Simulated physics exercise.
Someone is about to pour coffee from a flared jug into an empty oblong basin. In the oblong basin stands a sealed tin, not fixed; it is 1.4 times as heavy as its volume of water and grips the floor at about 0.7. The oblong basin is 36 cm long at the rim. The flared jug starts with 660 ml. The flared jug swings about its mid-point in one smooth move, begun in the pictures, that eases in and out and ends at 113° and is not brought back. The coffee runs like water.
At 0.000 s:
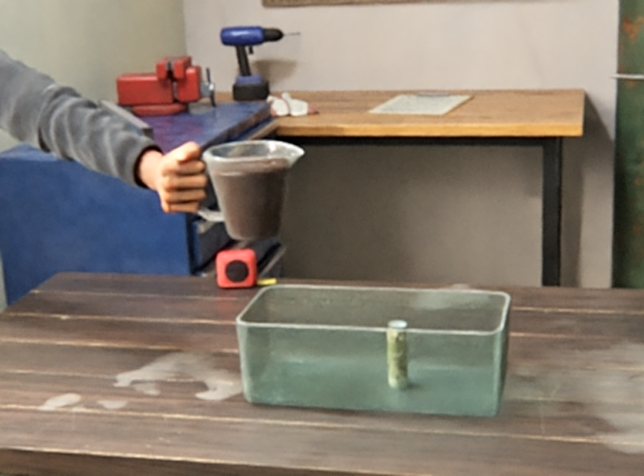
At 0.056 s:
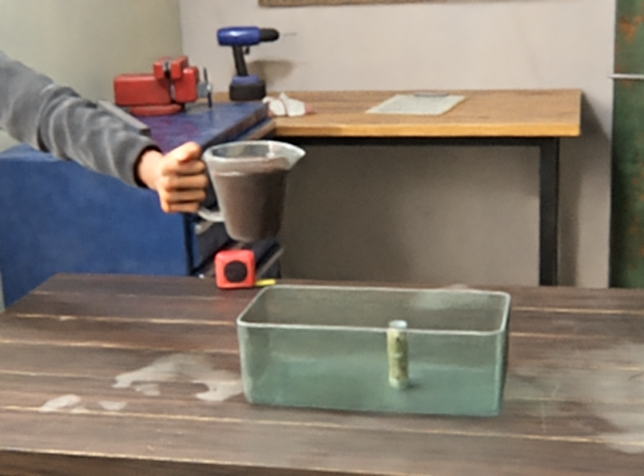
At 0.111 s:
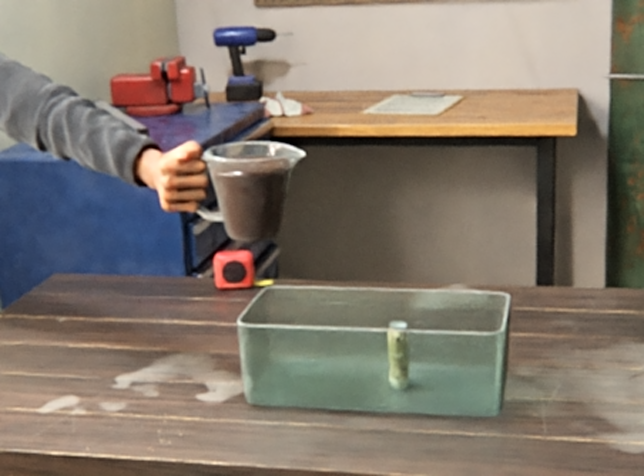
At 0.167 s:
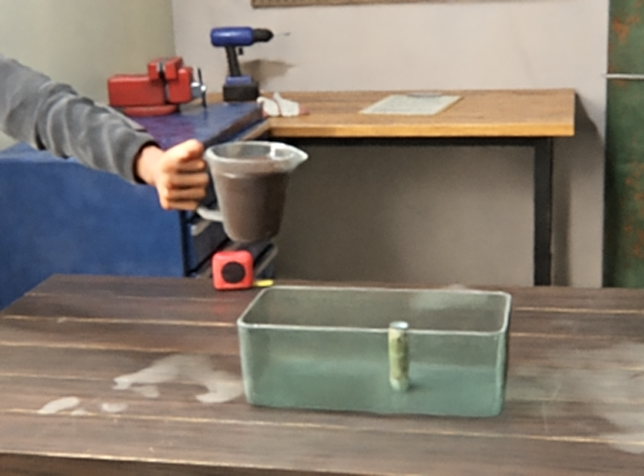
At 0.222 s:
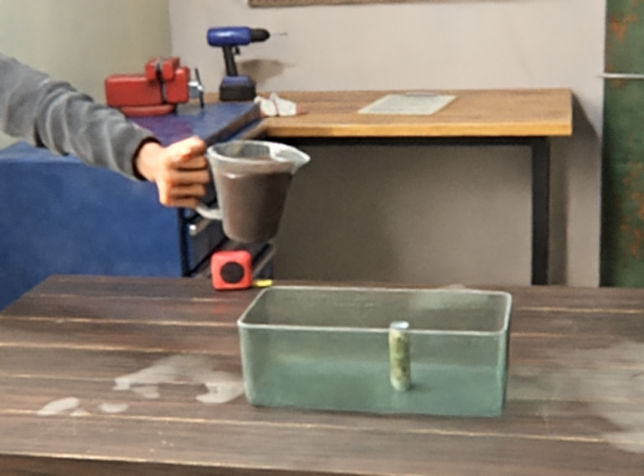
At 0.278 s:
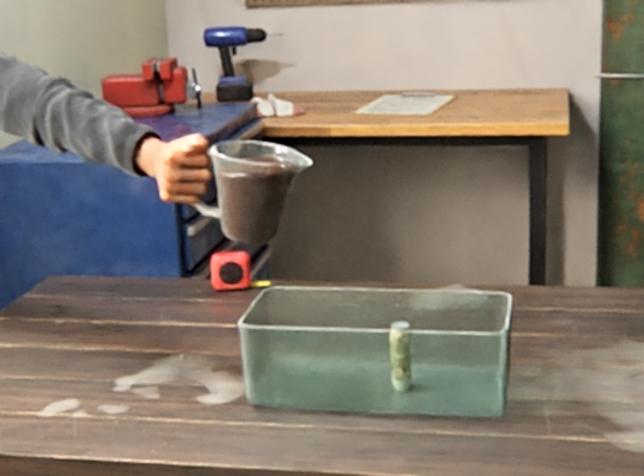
A hand holding a flared jug of dark coffee above a wooden table, slowly tilting it slightly rightward near an oblong glass basin.
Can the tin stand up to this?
The tin stays up.
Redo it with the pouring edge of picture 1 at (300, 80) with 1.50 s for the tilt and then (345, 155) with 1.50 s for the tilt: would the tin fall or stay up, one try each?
First it goes over; then it goes over.
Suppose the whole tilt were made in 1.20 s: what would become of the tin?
Then it remains upright.
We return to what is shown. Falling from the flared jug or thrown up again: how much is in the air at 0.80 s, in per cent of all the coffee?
Some 20 per cent.
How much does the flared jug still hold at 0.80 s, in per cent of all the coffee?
Some 72 per cent.
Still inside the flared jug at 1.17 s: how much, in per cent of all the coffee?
Some 12 per cent.
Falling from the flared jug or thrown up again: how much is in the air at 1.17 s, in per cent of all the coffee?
About 14 per cent.
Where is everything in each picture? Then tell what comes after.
The first frame shows tilt 0°; pouring edge (303, 152); surface from (215, 162) to (291, 163); the oblong basin's rim runs from (251, 305) to (506, 314); the tin's top is at (397, 327).
The second frame shows tilt 0°; pouring edge (304, 153); surface from (215, 163) to (291, 164).
The third frame shows tilt 2°; pouring edge (305, 154); surface from (215, 163) to (292, 164).
The fourth frame shows tilt 3°; pouring edge (307, 157); surface from (217, 164) to (293, 166).
The fifth frame shows tilt 6°; pouring edge (309, 159); surface from (218, 164) to (296, 166).
The sixth frame shows tilt 9°; pouring edge (311, 163); surface from (221, 165) to (299, 166).
By 0.80 s the tilt is 62° and 72 per cent is still to pour; the tin stands where it began.
By 1.17 s the tilt is 100° and 12 per cent is still to pour; the tin stands 1 cm from where it began.
By 1.57 s the tilt is 113° and 0 per cent is still to pour; the tin stands 1 cm from where it began.
By 2.00 s the tilt is 113° and 0 per cent is still to pour; the tin stands 1 cm from where it began.
At rest the tin stands 1 cm from where it began.
